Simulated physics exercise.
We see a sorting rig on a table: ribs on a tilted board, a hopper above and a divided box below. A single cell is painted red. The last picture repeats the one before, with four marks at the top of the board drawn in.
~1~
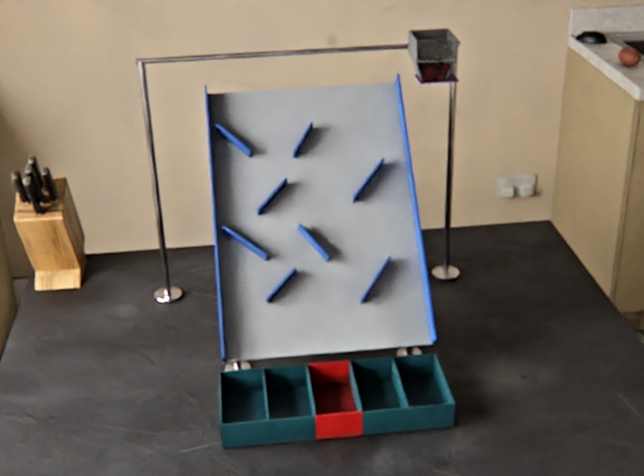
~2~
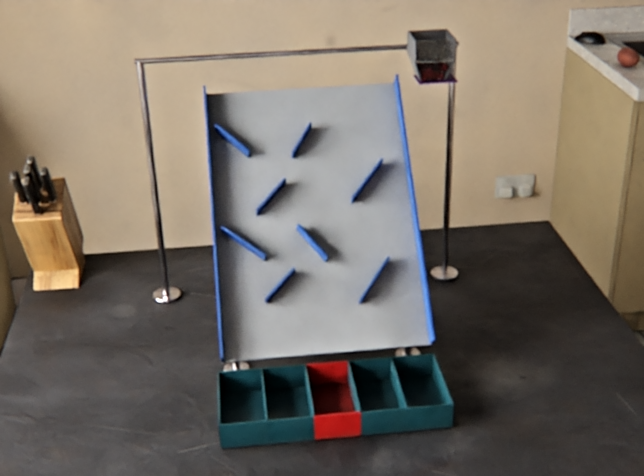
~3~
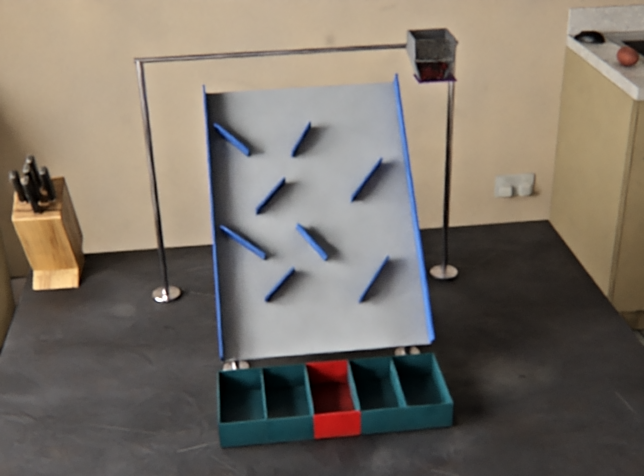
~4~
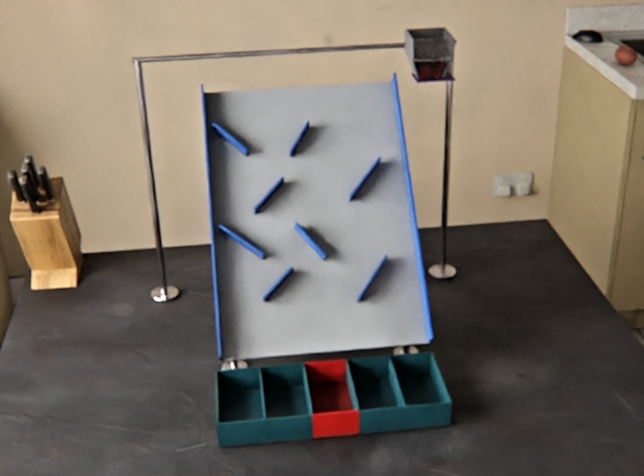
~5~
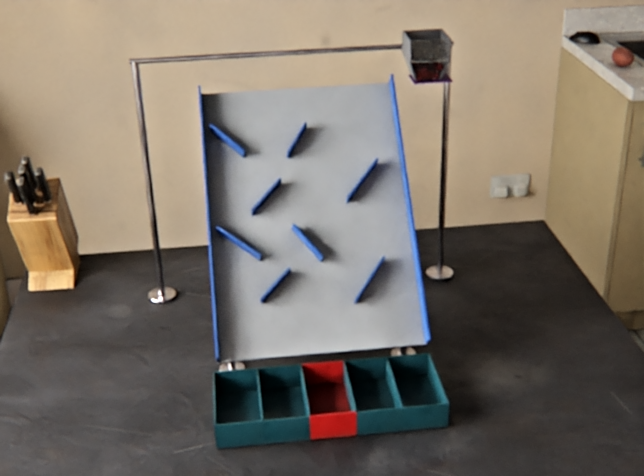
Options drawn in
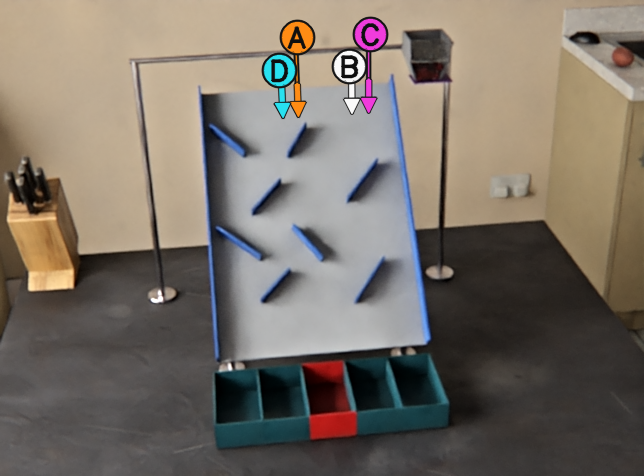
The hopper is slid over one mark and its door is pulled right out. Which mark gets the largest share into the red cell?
Take B.
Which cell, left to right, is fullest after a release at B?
The third.
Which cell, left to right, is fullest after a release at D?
It is the first one.
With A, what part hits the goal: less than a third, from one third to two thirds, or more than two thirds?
It is less than a third.
On the marked copy, mark A meets the board at (298, 111); mark B meets the board at (351, 108); mark C meets the board at (368, 107); mark D meets the board at (282, 112).
If A is chosen, about a quarter in the red cell, about half in other cells, about a quarter held on the board, a stray few outside the box.
If B is chosen, about half in the red cell, about half in other cells, a stray few outside the box.
If C is chosen, about a third in the red cell, about two thirds in other cells, a stray few outside the box.
If D is chosen, a small part in the red cell, about two thirds in other cells, about a quarter held on the board.
